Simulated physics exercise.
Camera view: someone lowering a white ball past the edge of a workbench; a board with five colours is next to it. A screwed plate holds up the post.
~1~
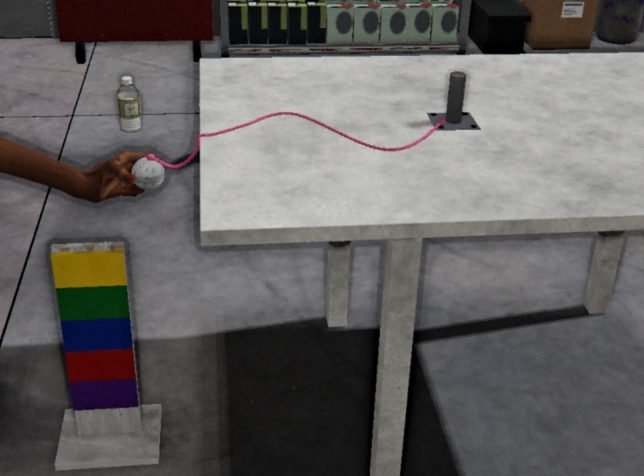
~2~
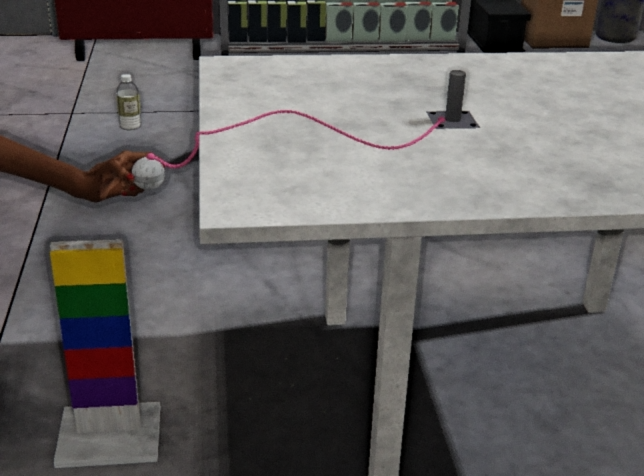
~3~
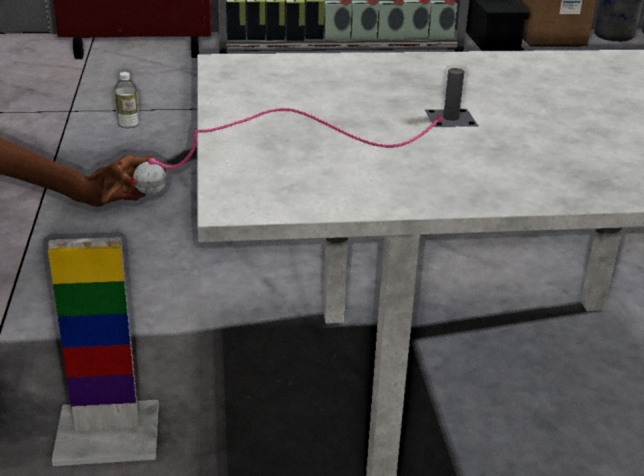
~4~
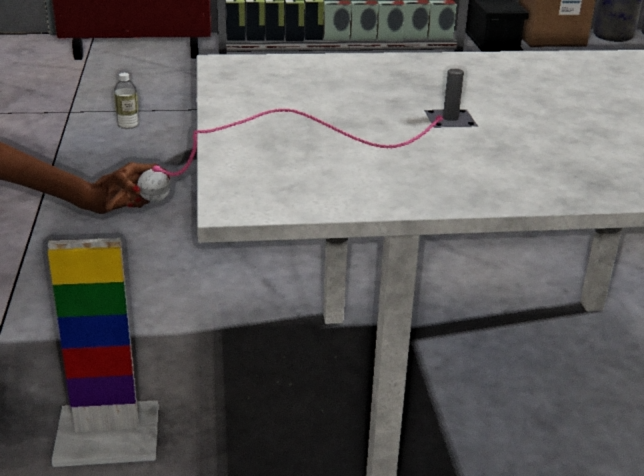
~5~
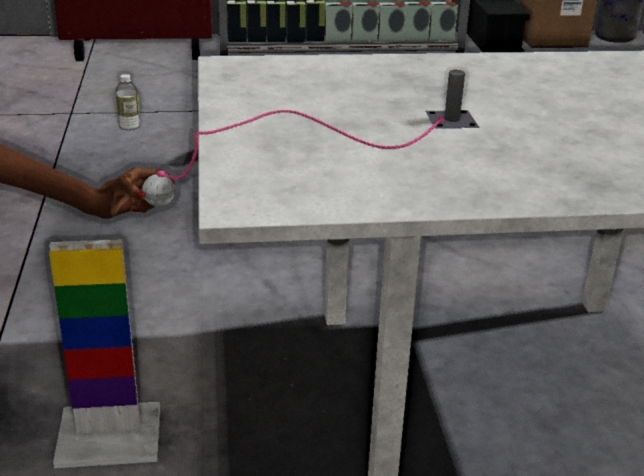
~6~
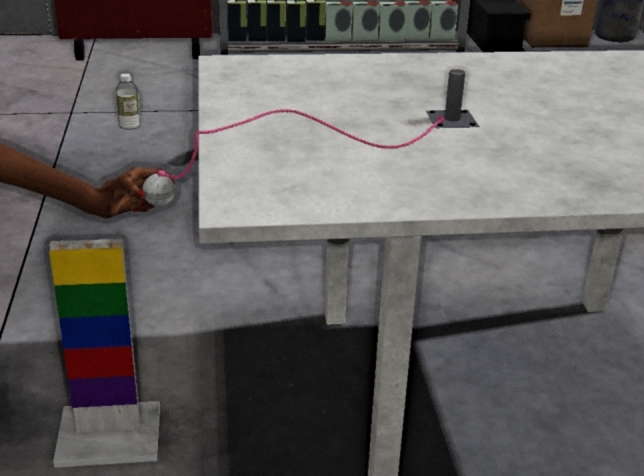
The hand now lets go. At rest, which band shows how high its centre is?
The green band shows it.
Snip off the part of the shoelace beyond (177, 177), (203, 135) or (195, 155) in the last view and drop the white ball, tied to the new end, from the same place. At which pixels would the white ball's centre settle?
Try 1: (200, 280); try 2: (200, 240); try 3: (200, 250).
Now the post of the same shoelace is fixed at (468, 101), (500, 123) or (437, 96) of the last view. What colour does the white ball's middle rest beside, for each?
Going case by case, it's yellow, yellow and finally green.
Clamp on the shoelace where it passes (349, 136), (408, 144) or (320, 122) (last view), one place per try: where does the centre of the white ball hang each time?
It ends up near (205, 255) the first time, (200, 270) the second and (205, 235) the third.
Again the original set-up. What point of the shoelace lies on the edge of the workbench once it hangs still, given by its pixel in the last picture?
The piece you want is at about (272, 112).
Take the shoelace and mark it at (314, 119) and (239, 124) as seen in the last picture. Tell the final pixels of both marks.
They finish close to (251, 134) and close to (198, 184).
A little later, ball near (216, 280); level with green.
Next, ball near (190, 298); level with green.
When it is over, ball near (201, 297); level with green. At green.
